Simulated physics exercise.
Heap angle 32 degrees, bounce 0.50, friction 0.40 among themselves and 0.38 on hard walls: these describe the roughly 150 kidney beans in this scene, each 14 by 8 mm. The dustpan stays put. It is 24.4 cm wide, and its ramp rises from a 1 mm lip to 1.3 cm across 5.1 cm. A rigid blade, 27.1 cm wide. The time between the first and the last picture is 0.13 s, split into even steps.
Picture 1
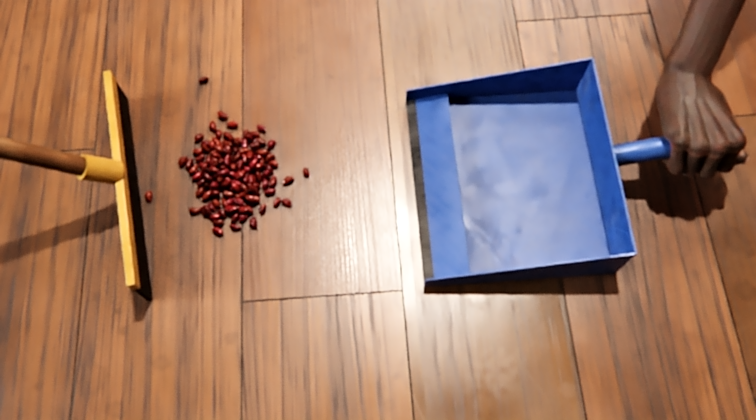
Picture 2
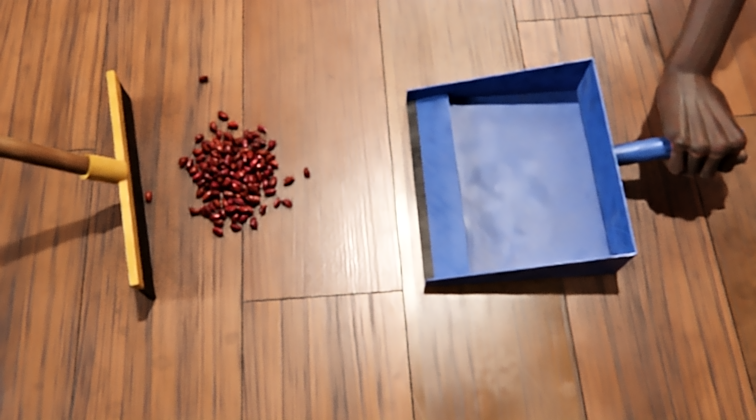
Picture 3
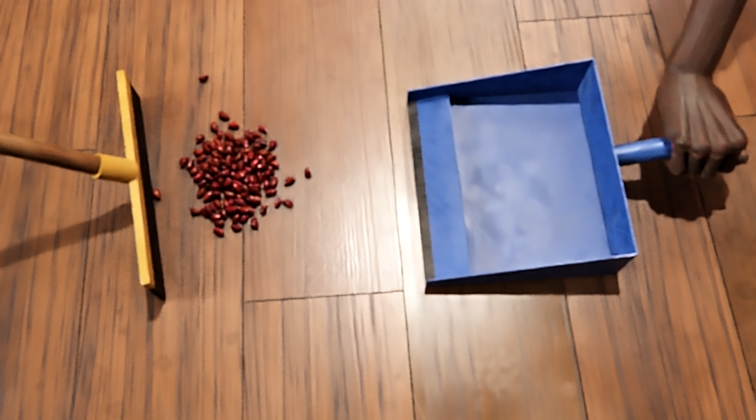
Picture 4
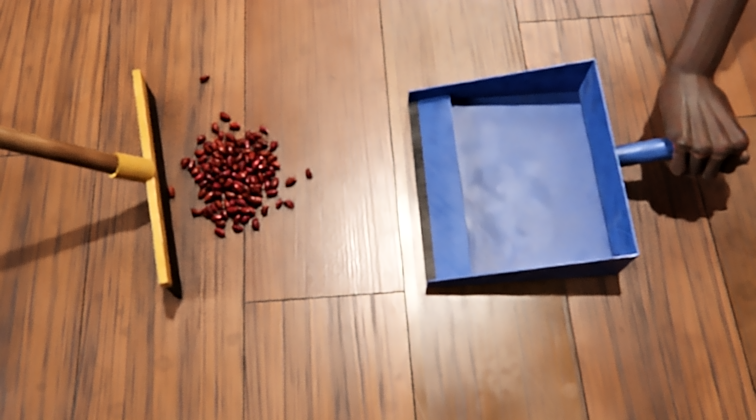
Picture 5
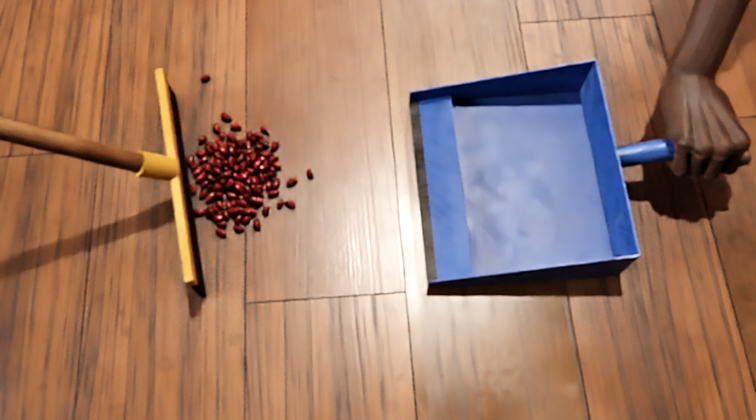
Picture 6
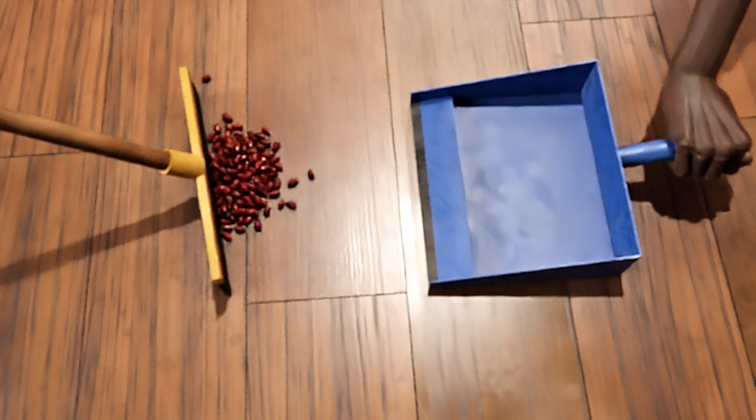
A yellow broom slides right across the wooden floor and pushes into red beans.
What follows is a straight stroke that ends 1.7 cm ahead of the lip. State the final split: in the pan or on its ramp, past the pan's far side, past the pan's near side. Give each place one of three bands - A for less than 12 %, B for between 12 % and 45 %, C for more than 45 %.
Pan: The principal share; far side: A respectable share; near side: A meagre share.
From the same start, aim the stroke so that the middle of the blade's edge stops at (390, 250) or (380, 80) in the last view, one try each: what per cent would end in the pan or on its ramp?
Some 45 per cent on the first try, 35 per cent on the second.
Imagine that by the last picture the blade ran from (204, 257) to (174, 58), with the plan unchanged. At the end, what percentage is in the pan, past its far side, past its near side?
Per cent by place - pan 35, far side 40, near side 0.
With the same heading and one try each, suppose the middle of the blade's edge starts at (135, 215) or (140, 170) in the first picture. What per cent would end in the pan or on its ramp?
First try about 55 per cent, second about 55 per cent.
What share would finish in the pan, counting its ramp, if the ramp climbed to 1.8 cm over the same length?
About 45 %.
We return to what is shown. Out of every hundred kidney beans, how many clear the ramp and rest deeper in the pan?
It comes to some 25 per cent.
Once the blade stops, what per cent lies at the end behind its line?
Close to 0 percent.
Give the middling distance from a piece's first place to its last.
Median shift: Approx. 26 cm.
Then, 0.11 s after the last picture, middle of the blade 13 cm from the lip; 0 % over the lip, far side 10 %, near side 0 %.
Then, 0.18 s after the last picture, middle of the blade 6 cm from the lip; 0 % over the lip, far side 15 %, near side 0 %.
Then, 0.39 s after the last picture, middle of the blade 4 cm from the lip; 55 % over the lip, far side 20 %, near side 0 %.
In the end, pan 55 %, far side 20 %, near side 0 %, in front of the lip or behind the blade 25 %.
